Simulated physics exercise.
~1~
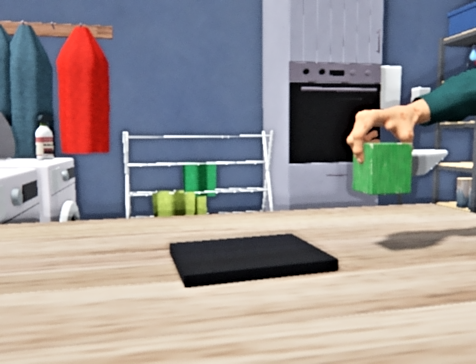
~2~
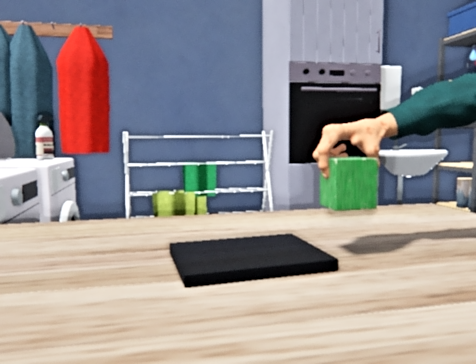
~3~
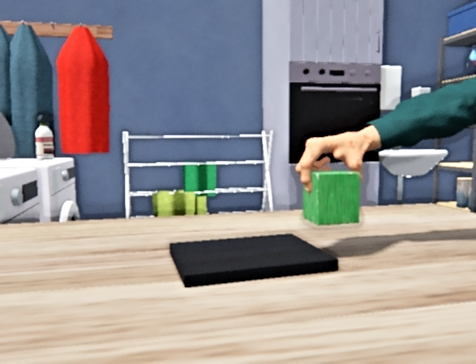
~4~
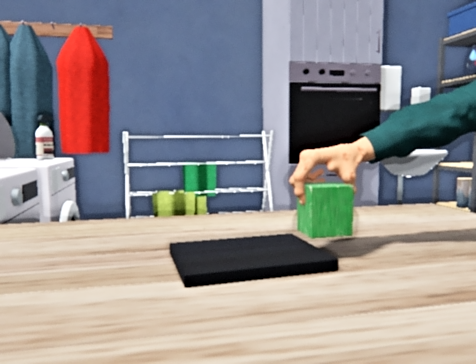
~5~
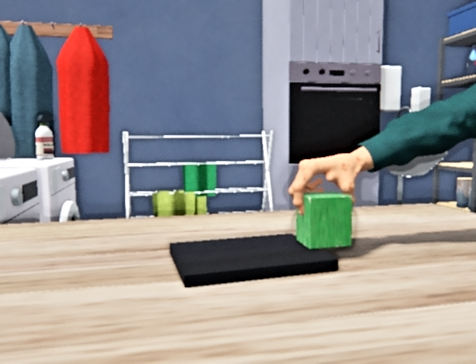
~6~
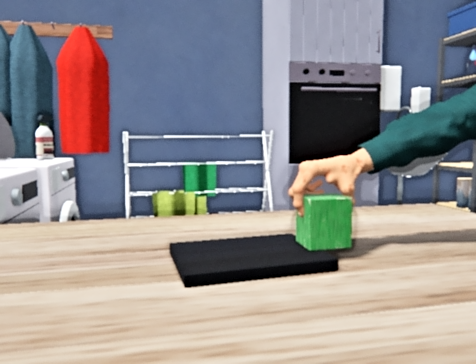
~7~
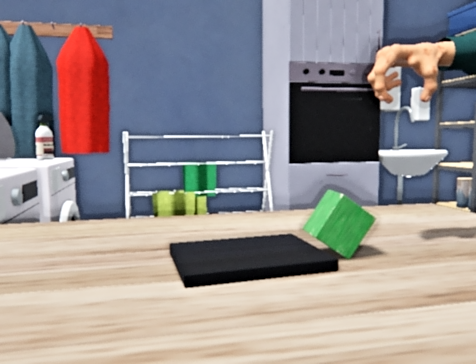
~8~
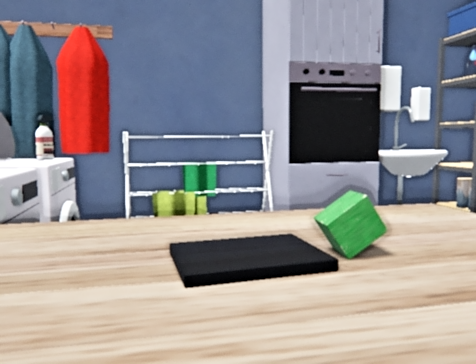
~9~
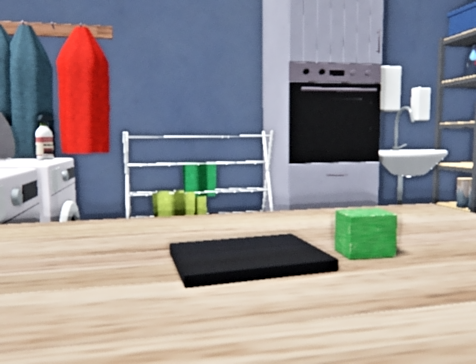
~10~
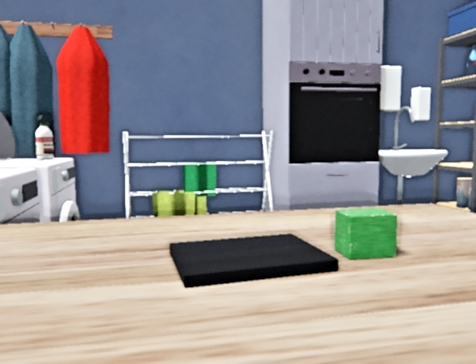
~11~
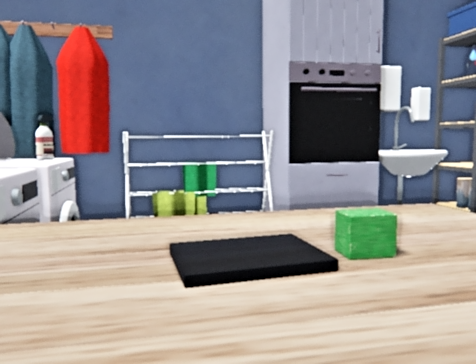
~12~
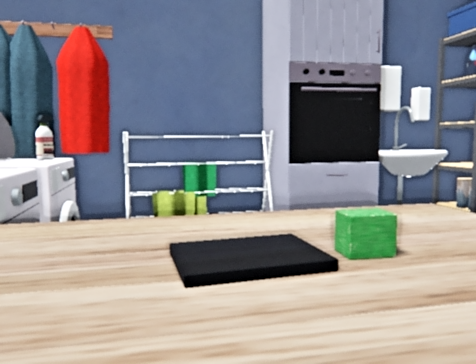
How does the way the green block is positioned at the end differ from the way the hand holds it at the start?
At the start the hand holds the green block upright, while at the end the block lies on its side on the tabletop, to the right of the black board.
